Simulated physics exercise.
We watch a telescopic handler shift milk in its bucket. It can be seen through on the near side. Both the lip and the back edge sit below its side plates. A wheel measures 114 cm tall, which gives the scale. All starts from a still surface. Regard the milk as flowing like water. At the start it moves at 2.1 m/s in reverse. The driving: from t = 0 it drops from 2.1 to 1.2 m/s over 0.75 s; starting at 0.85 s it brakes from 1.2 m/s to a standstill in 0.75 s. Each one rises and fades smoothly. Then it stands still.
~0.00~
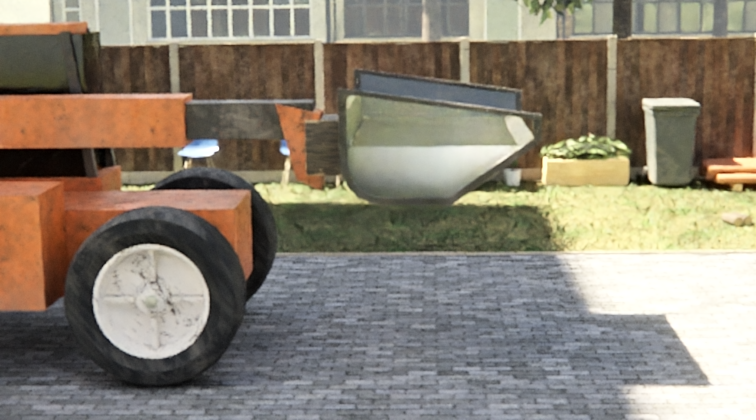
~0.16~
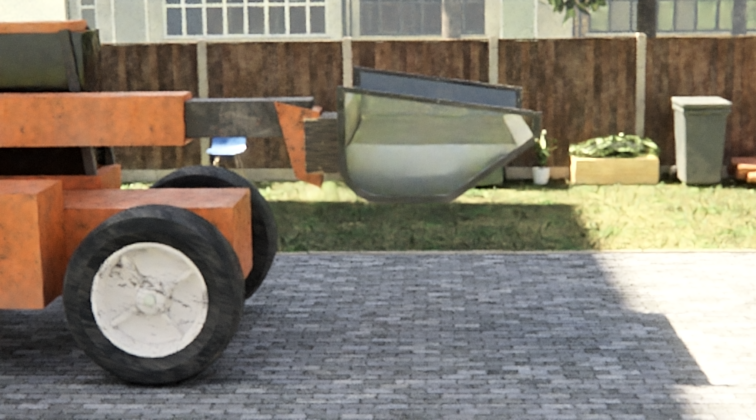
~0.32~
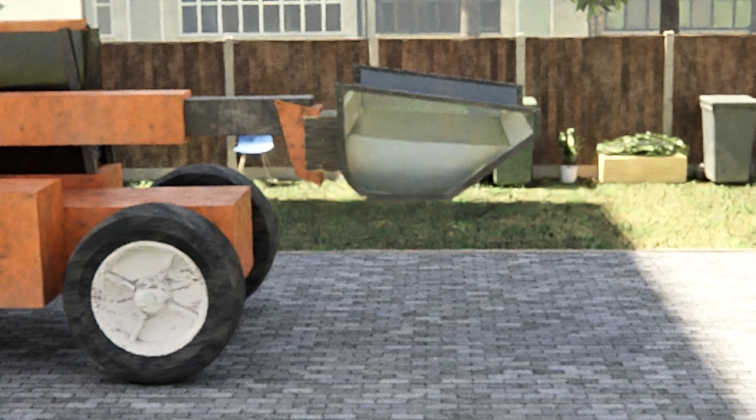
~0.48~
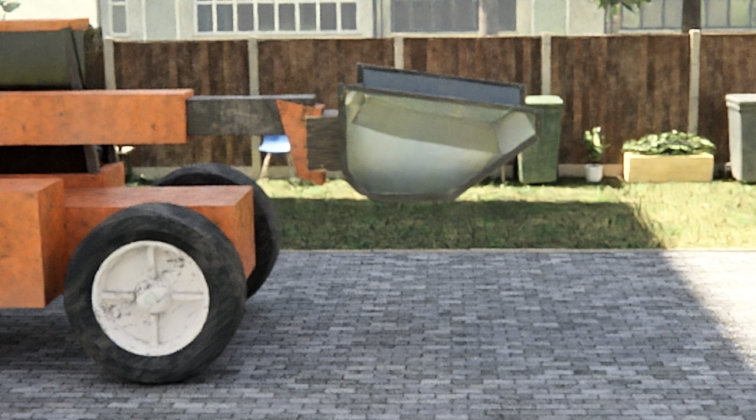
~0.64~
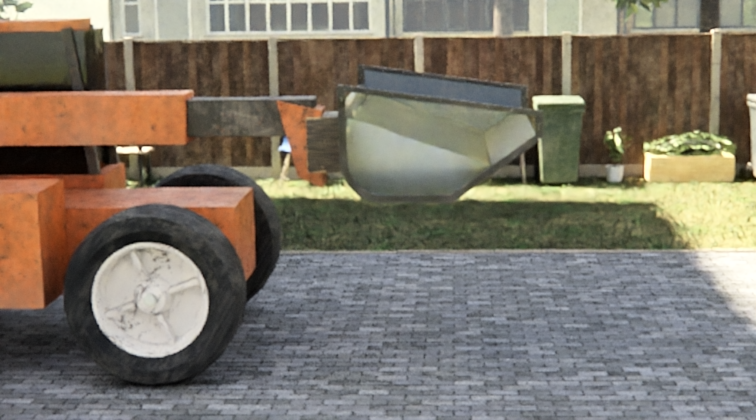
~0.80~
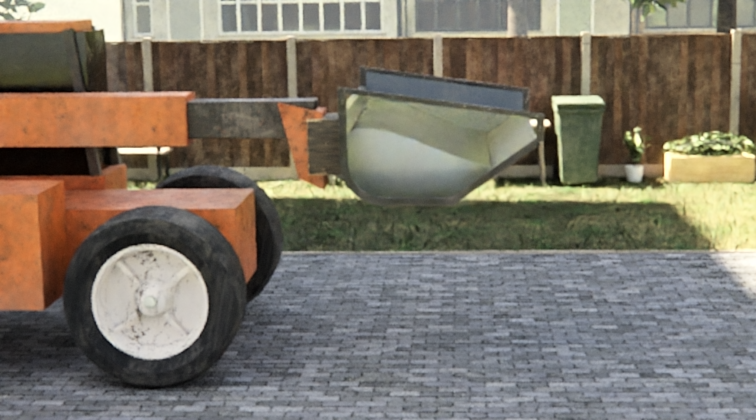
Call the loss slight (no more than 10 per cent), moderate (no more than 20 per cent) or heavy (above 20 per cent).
Slight.
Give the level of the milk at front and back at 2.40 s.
The front reads 28 cm and the back reads 26 cm.
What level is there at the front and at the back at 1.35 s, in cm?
Heights: Front 28 cm, then back 34 cm.
After 1.35 s the surface stands 35 cm at the back and 28 cm at the front; all of it is still inside.
After 1.90 s the surface stands 36 cm at the back and 34 cm at the front; all of it is still inside.
After 2.40 s the surface stands 26 cm at the back and 29 cm at the front; 4 per cent has gone, over the front.
After 4.49 s 8 per cent has gone, over the front, 36 of 478 litres.
